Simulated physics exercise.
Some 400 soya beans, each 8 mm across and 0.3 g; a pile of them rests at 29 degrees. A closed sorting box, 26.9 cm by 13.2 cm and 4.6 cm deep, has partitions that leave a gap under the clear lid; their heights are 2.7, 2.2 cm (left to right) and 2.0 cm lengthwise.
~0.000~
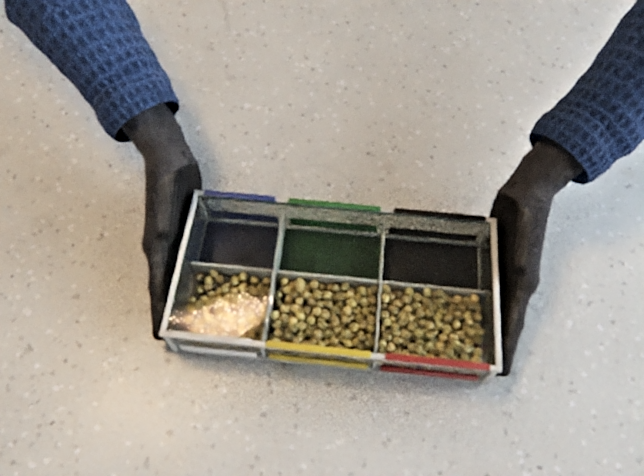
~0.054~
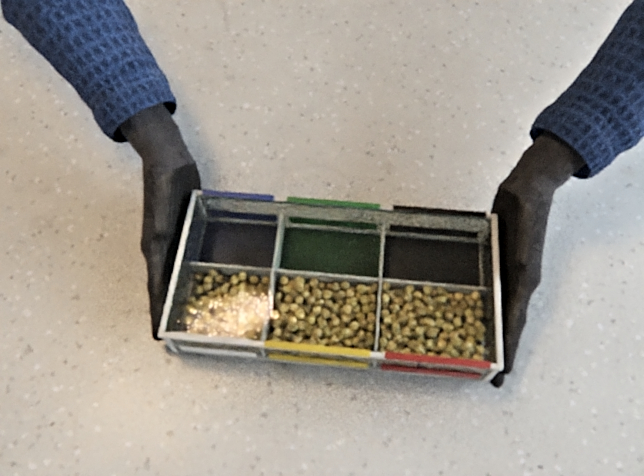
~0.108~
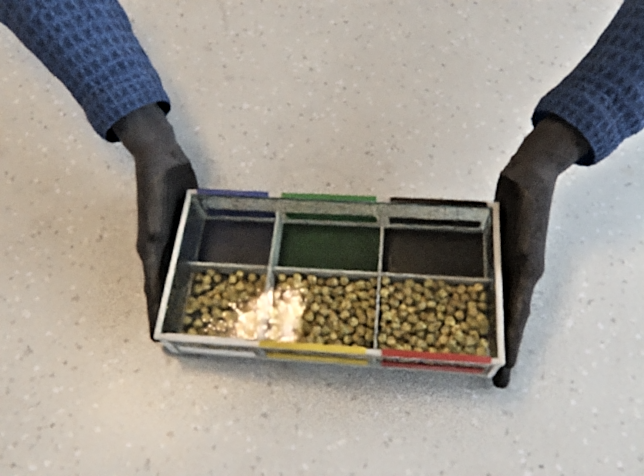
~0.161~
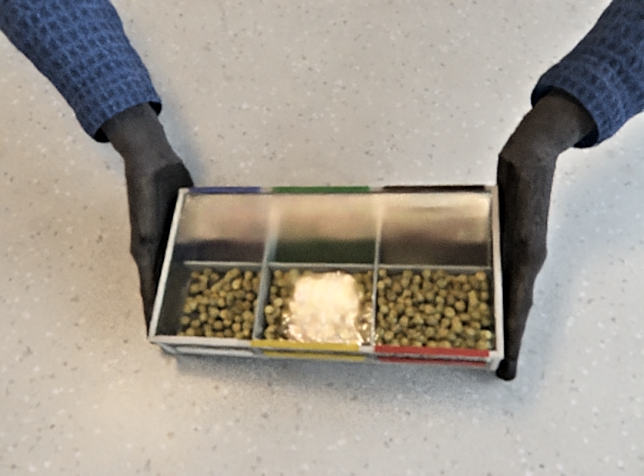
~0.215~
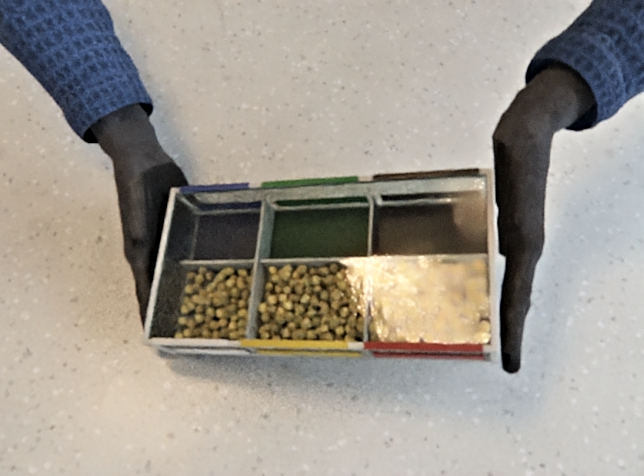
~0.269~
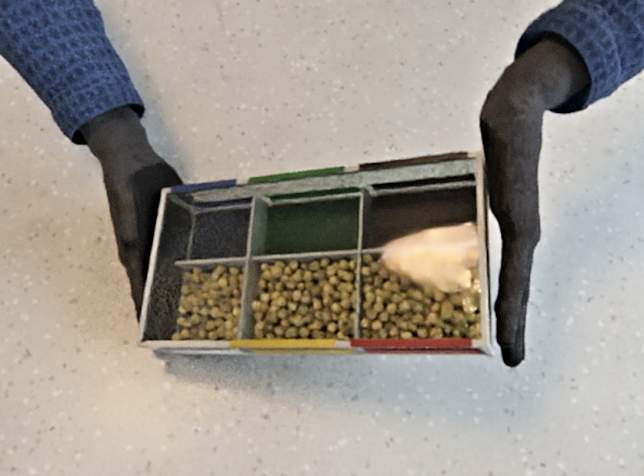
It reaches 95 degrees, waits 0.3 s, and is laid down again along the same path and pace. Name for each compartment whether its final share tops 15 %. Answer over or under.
Red compartment: Under; blue compartment: Under; green compartment: Under; yellow compartment: Over; white compartment: Over; black compartment: Under.
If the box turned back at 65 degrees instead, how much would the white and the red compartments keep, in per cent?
Then: White 30, red 25.
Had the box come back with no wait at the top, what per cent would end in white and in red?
Then: White 40, red 5.
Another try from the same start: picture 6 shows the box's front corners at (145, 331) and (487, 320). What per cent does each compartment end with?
Red 0, blue 35, green 0, yellow 10, white 55, black 0.
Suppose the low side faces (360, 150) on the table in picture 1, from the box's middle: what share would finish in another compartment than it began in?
About 90 per cent.
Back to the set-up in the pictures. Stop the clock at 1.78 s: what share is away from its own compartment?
Roughly 55 per cent.
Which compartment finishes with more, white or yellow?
The white one has more.
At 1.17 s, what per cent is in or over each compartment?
Red 10; blue 0; green 0; yellow 55; white 40; black 0.
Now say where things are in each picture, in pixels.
Box tilt 0 degrees, front corners at (166, 332) and (496, 367); red 45 %, yellow 35 %, white 20 %, in the first frame.
Box tilt 1 degrees, front corners at (164, 333) and (497, 365), in the second frame.
Box tilt 5 degrees, front corners at (160, 335) and (498, 359), lowest corner left front, in the third frame.
Box tilt 11 degrees, front corners at (154, 337) and (497, 352), lowest corner left front, in the fourth frame.
Box tilt 17 degrees, front corners at (148, 339) and (492, 346), lowest corner left front, in the fifth frame.
Box tilt 23 degrees, front corners at (142, 342) and (482, 341), lowest corner left front; red 45 %, yellow 35 %, white 20 %. The box's pace is about 110 degrees a second, in the sixth frame.
Then, at 1.17 s, tilt 95 degrees; red 10 %, yellow 55 %, white 40 %.
After 1.78 s, tilt 48 degrees; red 5 %, yellow 40 %, white 55 %.
Then, at 2.43 s, tilt 0 degrees; red 5 %, blue 5 %, yellow 40 %, white 50 %.
By 3.0 s all is still; red 5 %, blue 5 %, green 0 %, yellow 40 %, white 50 %, black 0 %.
